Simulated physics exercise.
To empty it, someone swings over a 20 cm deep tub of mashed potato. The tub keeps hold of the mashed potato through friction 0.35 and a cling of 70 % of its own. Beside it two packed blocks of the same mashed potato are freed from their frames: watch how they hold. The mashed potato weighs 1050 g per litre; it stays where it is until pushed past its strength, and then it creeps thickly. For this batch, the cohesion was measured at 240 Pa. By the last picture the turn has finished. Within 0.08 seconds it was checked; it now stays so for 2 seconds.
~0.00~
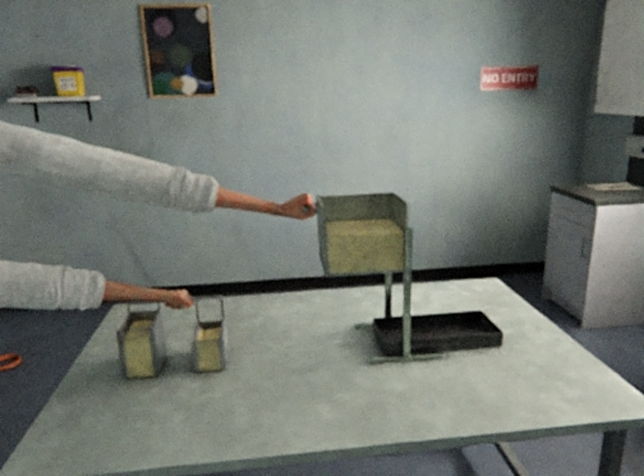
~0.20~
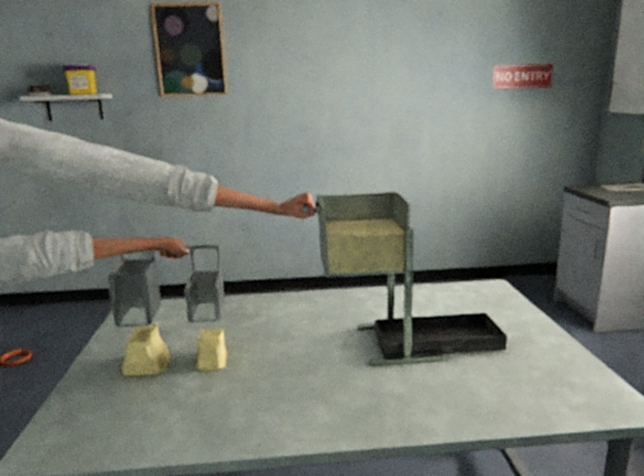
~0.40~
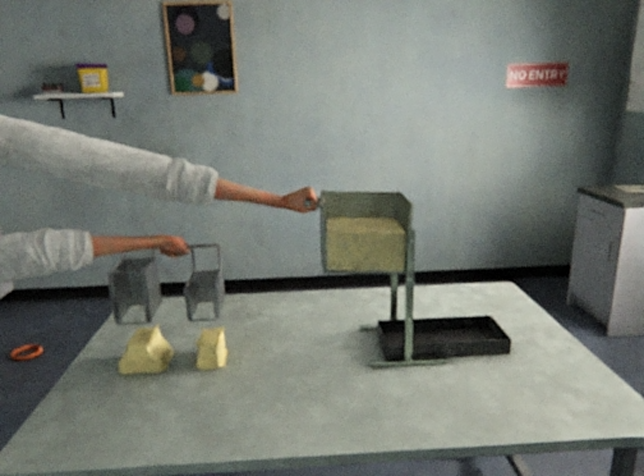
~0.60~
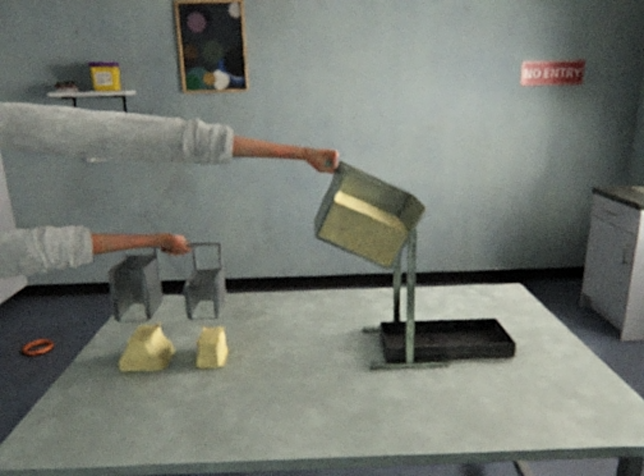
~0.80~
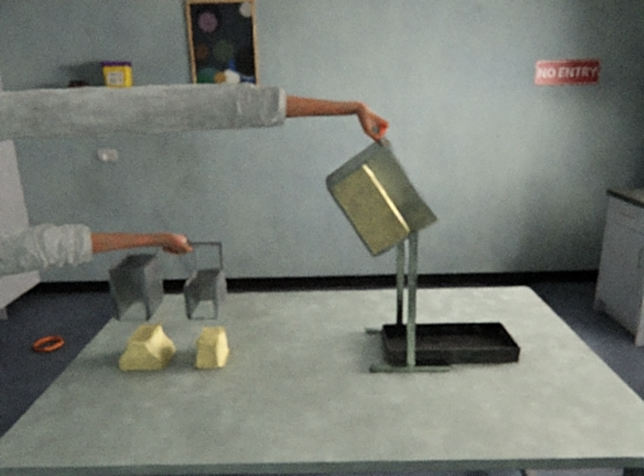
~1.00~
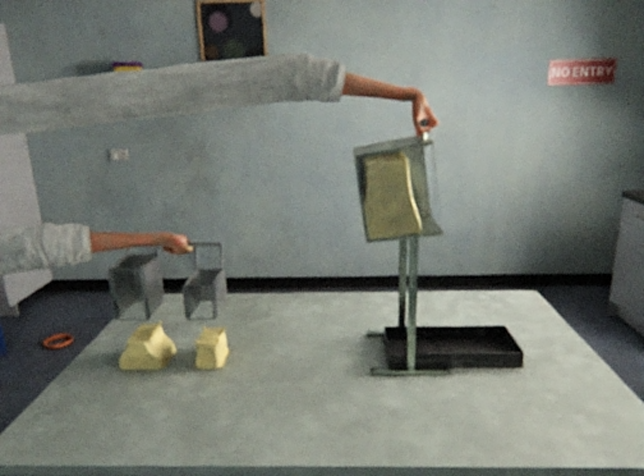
To begin with, one hand grips a tub of pale yellow mash on a stand while another lifts two small metal holders off two yellow blocks, which slump a little, the left one more. The upper hand then swings the tub over to the right until it is steeply tilted.
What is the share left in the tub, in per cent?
About 65 %.
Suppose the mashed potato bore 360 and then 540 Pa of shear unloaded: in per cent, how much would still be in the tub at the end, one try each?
First 80 %, second 100 %.
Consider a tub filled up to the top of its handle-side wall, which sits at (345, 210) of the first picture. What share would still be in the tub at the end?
That would leave about 100 % in the tub.
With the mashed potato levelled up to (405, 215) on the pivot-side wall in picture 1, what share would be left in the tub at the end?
I'd say close to 45 % stays in the tub.
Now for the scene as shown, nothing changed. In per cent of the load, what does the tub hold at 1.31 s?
About 75 %.
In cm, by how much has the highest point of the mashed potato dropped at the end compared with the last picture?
About 11 cm.
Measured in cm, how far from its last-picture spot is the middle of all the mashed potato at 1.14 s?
The shift is near 5 cm.
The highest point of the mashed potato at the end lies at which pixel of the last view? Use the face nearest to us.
(384, 203).
By 1.14 s, the tub is at 82 degrees and holds 99 %.
By 1.31 s, the tub is at 82 degrees and holds 77 %.
By 1.48 s, the tub is at 82 degrees and holds 67 %.
By 1.65 s, the tub is at 82 degrees and holds 65 %.
By 3.00 s, at the end, the tub is at 82 degrees and holds 65 %.
